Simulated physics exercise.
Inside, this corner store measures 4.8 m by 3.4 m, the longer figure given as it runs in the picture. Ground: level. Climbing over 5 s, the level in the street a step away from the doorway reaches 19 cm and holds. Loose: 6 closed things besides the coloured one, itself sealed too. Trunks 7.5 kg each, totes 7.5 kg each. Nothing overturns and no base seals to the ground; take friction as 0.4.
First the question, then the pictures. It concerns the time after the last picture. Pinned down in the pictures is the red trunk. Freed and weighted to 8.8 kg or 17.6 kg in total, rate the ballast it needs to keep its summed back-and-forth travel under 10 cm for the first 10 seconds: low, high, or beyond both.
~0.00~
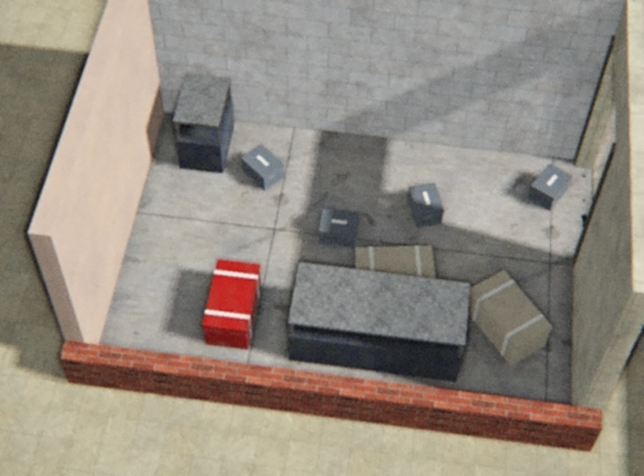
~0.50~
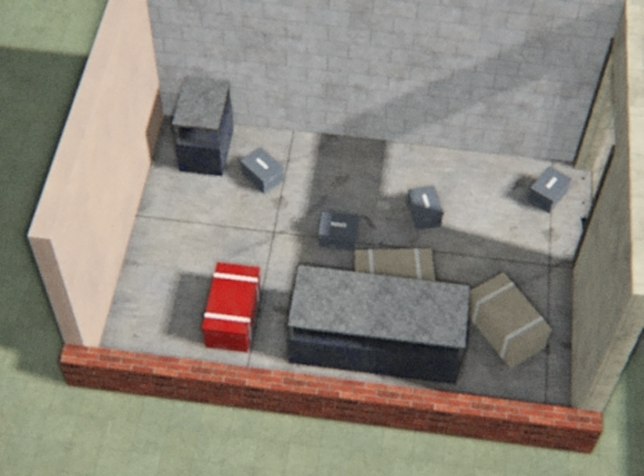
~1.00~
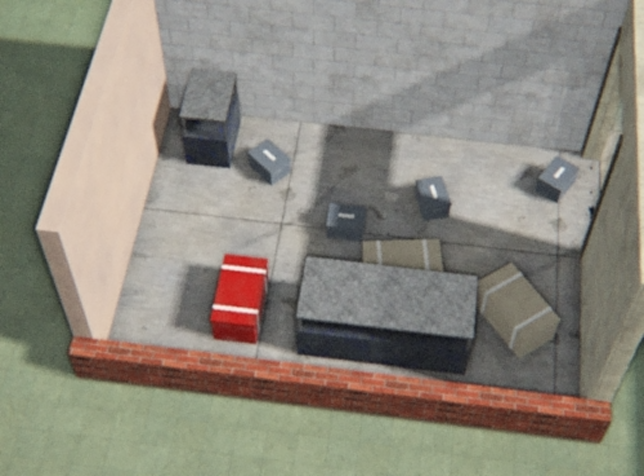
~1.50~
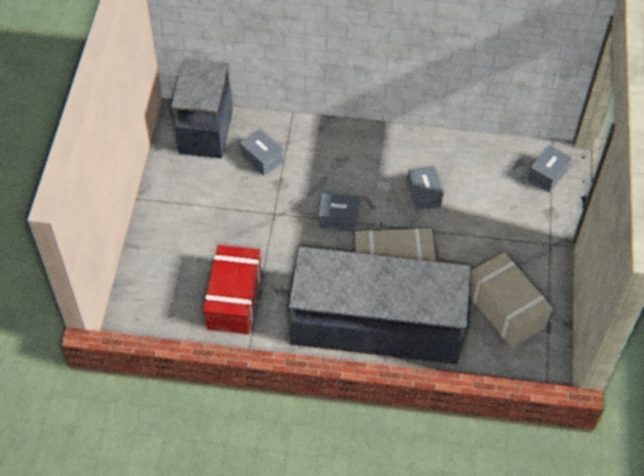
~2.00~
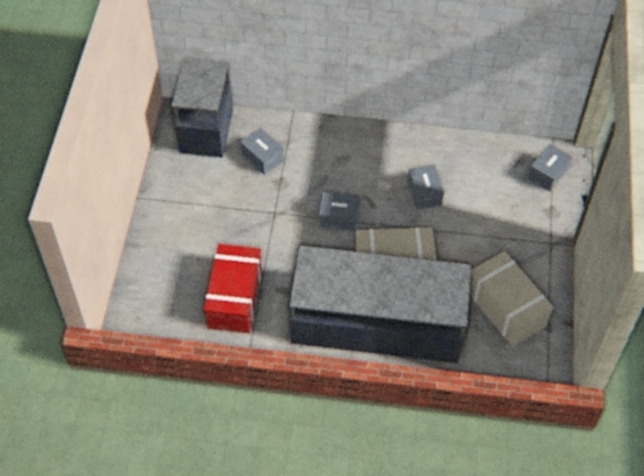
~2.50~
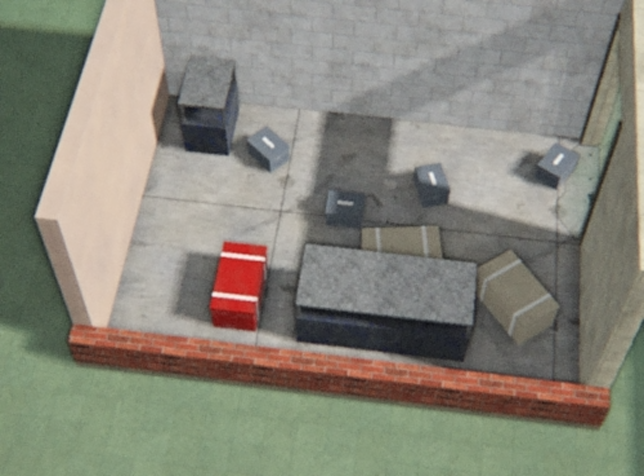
Beyond both.
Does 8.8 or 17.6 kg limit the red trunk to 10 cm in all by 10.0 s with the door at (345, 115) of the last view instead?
Result: Neither option suffices.
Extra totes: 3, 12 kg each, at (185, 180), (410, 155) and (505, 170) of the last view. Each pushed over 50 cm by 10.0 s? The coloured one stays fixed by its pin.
Spot one stays inside, spot two crosses the limit, spot three crosses the limit.
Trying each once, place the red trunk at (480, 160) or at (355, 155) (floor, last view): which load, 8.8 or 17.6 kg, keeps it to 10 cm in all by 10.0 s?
In turn: No mass works; no mass works.
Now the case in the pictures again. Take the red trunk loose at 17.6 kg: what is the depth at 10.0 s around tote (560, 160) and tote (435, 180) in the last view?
Some 10 cm at the first, some 12 cm at the second.
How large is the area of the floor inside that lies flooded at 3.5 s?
I'd estimate close to 1.5 m2.
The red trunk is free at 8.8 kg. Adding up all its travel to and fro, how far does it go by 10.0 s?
Roughly 100 cm.
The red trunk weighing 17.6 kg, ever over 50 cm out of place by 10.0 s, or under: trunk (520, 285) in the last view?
Verdict for this one: Under half a metre.
After 3.5 s the red trunk would be 0 cm from its start with 8.8 kg and 0 cm from its start with 17.6 kg; 0 cm of water round it then.
After 4.5 s the red trunk would be 0 cm from its start with 8.8 kg and 0 cm from its start with 17.6 kg; 0 cm of water round it then.
After 7.0 s the red trunk would be 12 cm from its start with 8.8 kg and 0 cm from its start with 17.6 kg; 2 cm of water round it then.
After 10.0 s the red trunk would be 82 cm from its start with 8.8 kg and 30 cm from its start with 17.6 kg; 5 cm of water round it then.
